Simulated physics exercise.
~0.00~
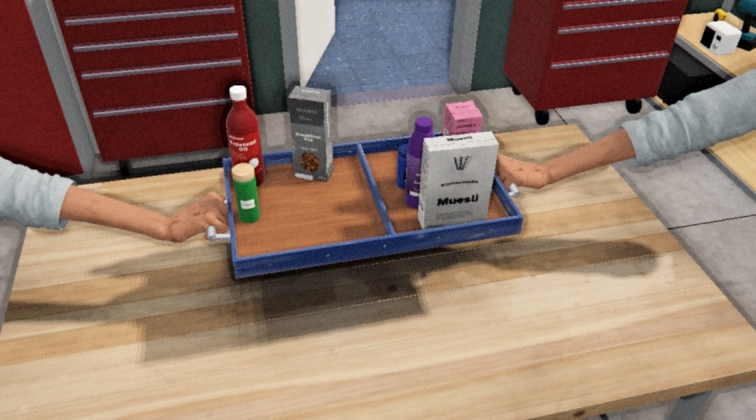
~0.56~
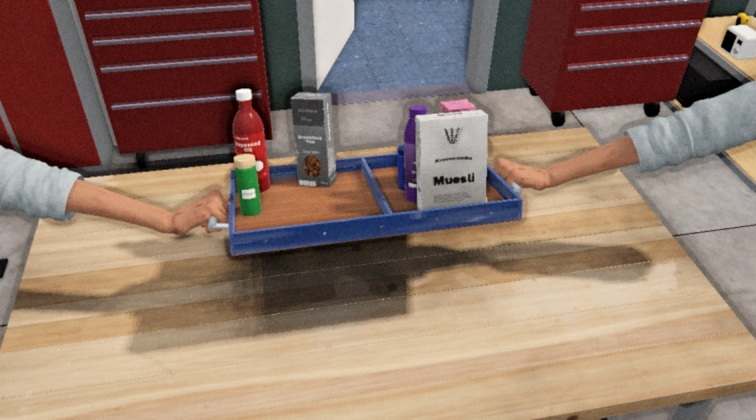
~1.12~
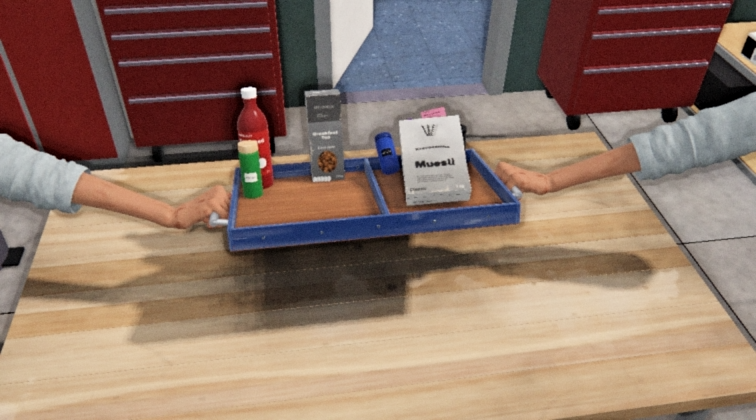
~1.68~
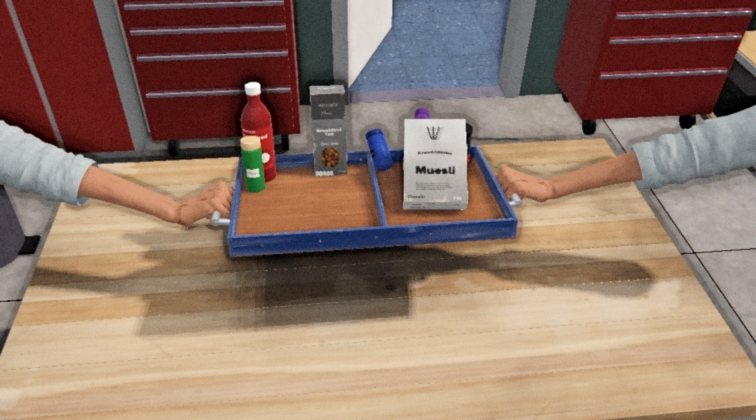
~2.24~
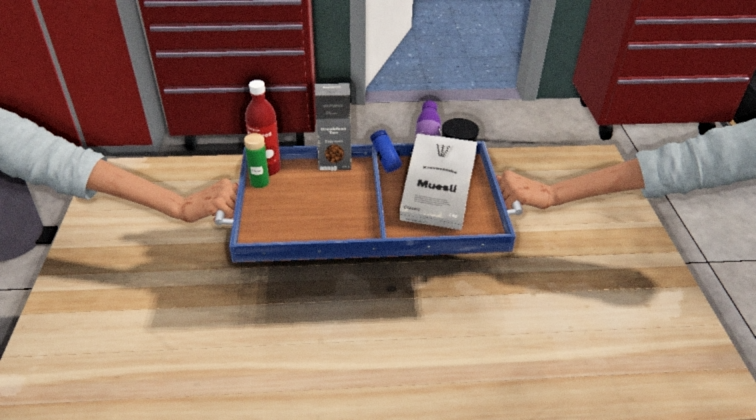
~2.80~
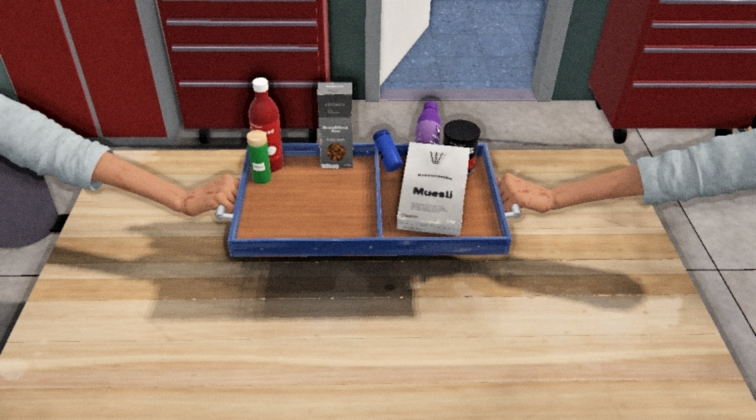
Two hands tipping a blue-rimmed tray away and levelling it, white packet, blue shaker and purple bottle toppling, pink carton going off.
